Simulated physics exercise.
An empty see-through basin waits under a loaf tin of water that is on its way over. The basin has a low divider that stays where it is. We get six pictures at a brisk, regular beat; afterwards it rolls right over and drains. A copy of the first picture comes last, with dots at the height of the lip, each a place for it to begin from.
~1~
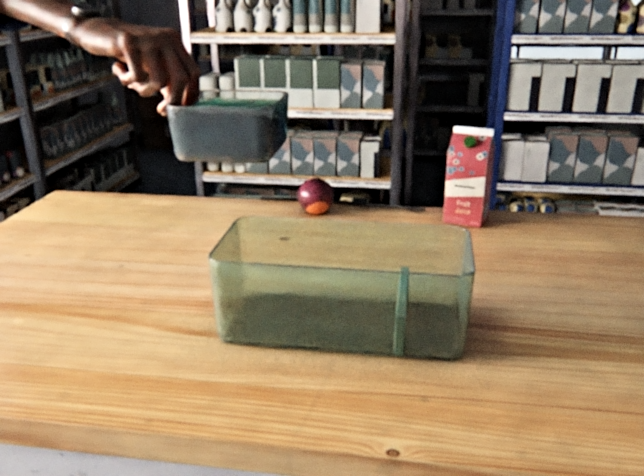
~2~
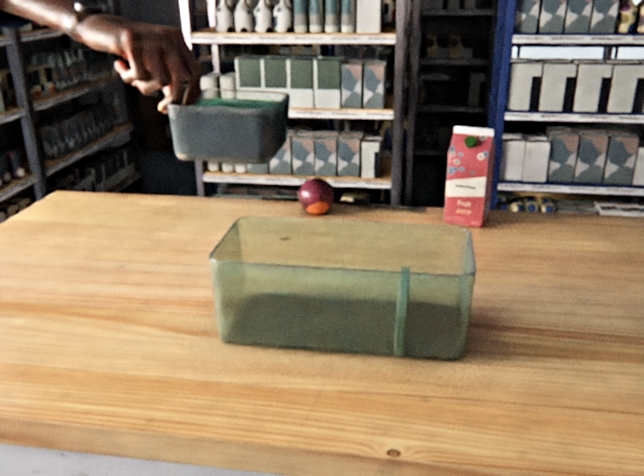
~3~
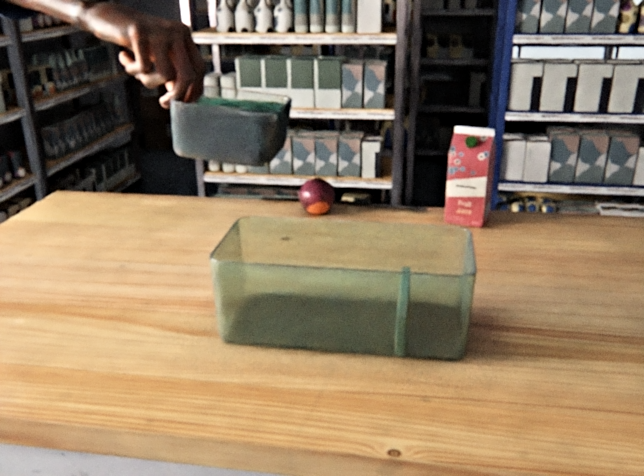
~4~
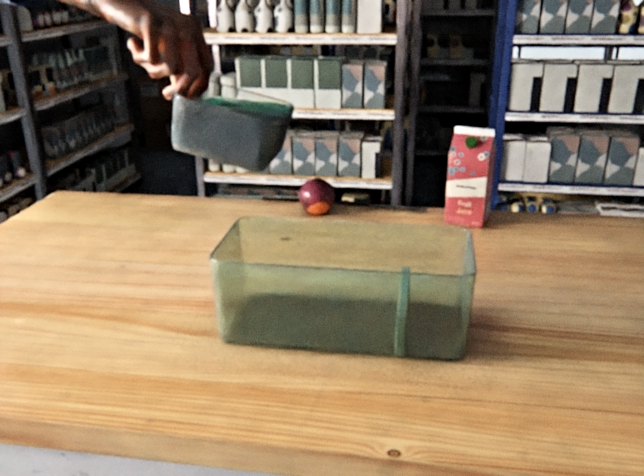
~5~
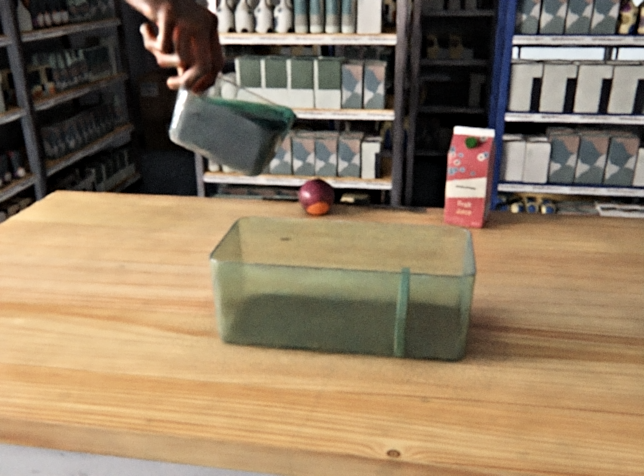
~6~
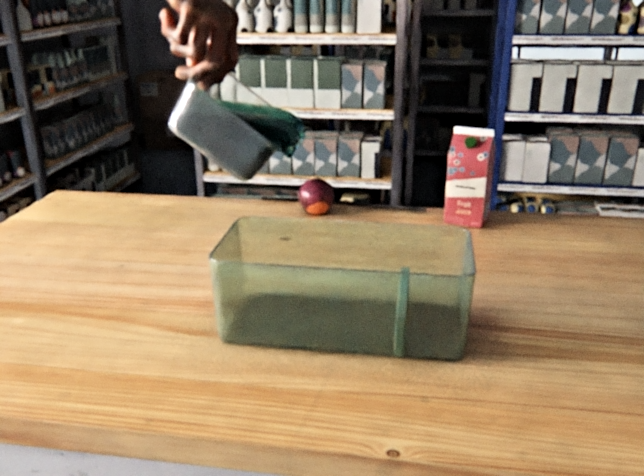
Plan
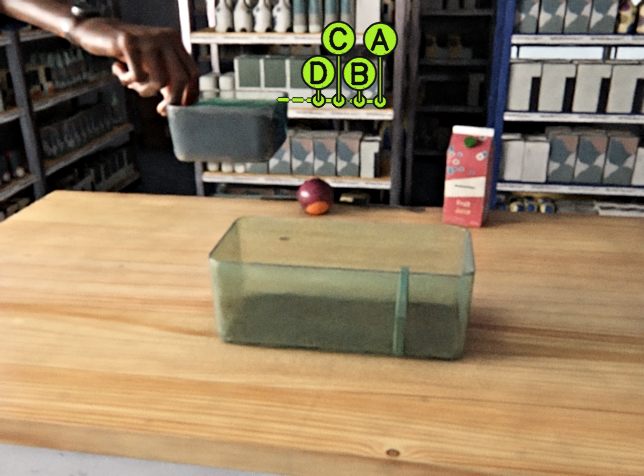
A hand tilting a small loaf tin further and further above a see-through green basin until water slips over its lip.
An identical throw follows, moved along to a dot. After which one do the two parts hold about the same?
B.
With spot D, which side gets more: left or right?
The left one.
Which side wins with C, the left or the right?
The left side.
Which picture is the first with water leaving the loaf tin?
Picture 5.
On the marked copy, A at (380, 101); B at (359, 101); C at (338, 100); D at (318, 100).
Choosing A, about 29 % ends left of the wall and 69 % right of it.
Choosing B, about 50 % ends left of the wall and 46 % right of it; 4 % is lost outside.
Choosing C, about 74 % ends left of the wall and 21 % right of it; 5 % is lost outside.
Choosing D, about 91 % ends left of the wall and 4 % right of it; 4 % is lost outside.
